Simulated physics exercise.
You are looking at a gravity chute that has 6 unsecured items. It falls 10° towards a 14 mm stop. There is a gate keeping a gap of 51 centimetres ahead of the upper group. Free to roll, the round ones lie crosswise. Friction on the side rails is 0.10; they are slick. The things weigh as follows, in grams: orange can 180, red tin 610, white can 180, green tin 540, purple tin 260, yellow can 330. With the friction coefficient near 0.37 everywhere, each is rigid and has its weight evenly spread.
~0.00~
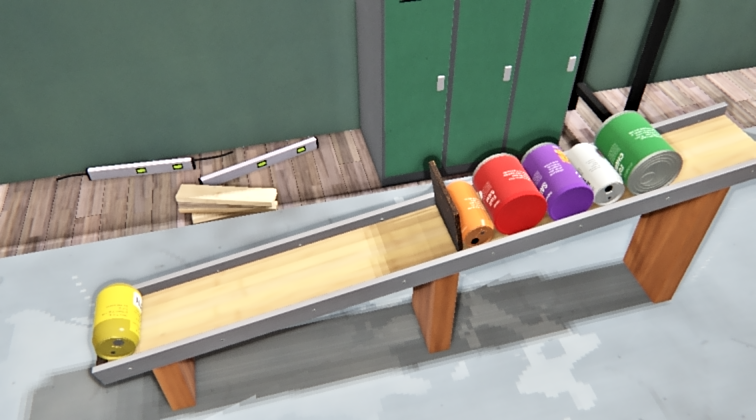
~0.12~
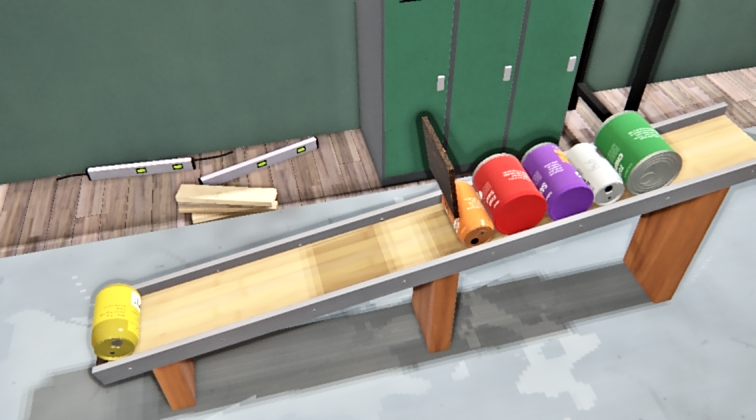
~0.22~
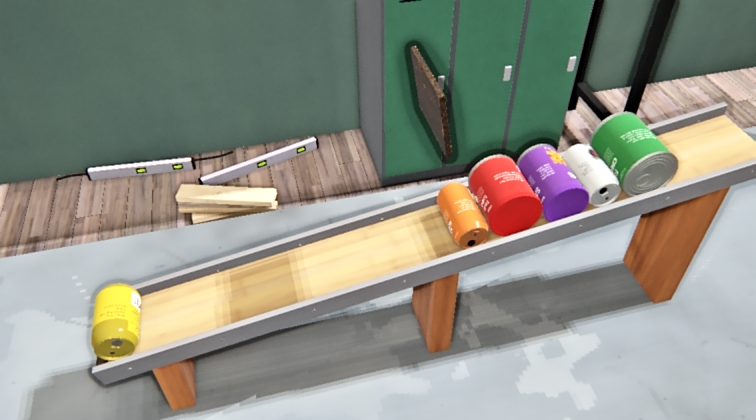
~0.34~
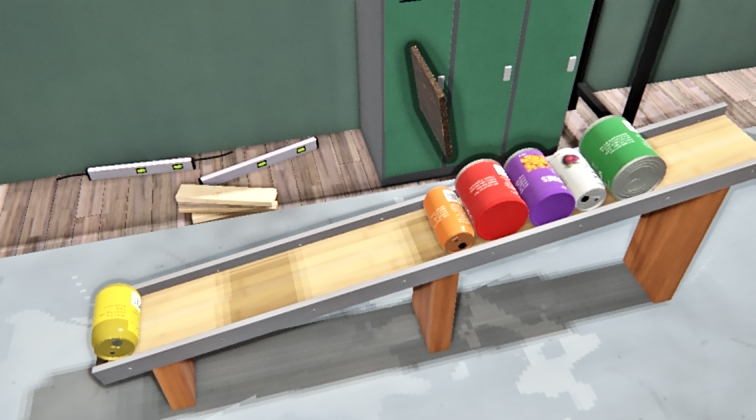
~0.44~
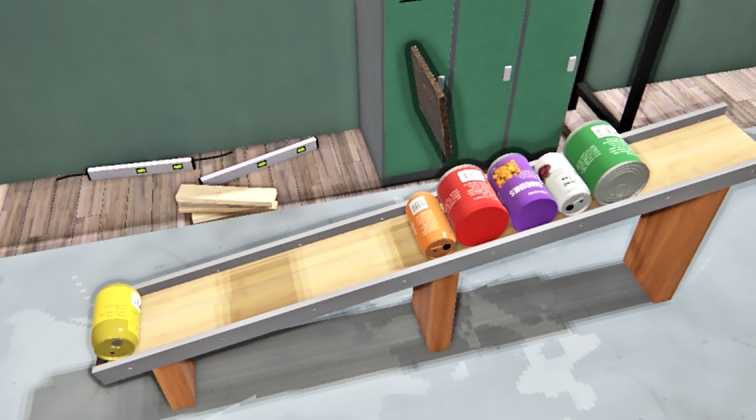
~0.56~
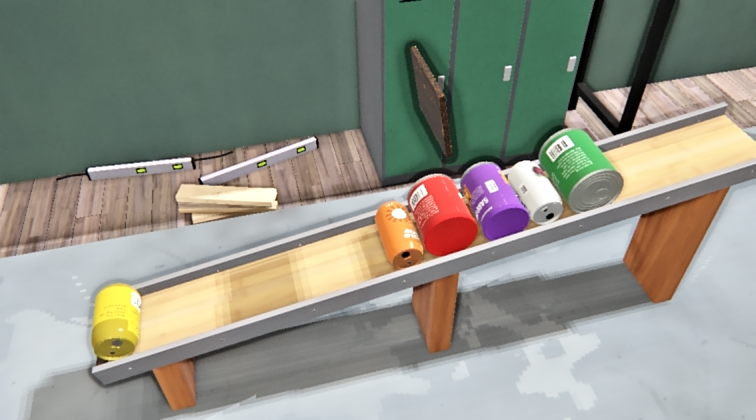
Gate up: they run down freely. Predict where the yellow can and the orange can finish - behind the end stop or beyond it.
The yellow can finishes beyond the stop. The orange can finishes behind the stop.
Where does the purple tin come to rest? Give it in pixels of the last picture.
It finishes around (204, 291).
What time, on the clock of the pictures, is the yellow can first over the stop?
1.2 s or so.
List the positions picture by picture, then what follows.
The first picture shows gate shut; yellow can (118, 320); orange can (467, 213).
The second picture shows leader 58 cm from the stop; green tin (636, 153); purple tin (555, 182).
The third picture shows leader 57 cm from the stop; red tin (504, 195); white can (590, 175).
The fourth picture shows leader 55 cm from the stop; orange can (448, 219); green tin (621, 158).
The fifth picture shows leader 51 cm from the stop; orange can (430, 225); red tin (471, 205).
The sixth picture shows leader 46 cm from the stop; yellow can (117, 321); orange can (398, 235).
Around 0.76 s, leader 33 cm from the stop; orange can near (319, 259); yellow can near (117, 321).
Around 0.96 s, leader 16 cm from the stop; orange can near (214, 292); yellow can near (117, 321).
Around 1.06 s, leader 6 cm from the stop; orange can near (155, 310); yellow can near (117, 321).
Around 1.26 s, yellow can now over the stop; orange can near (119, 322).
Finally (1.8 s), over the stop, yellow can; the other 5 in the lane. In the last view, orange can near (110, 322).
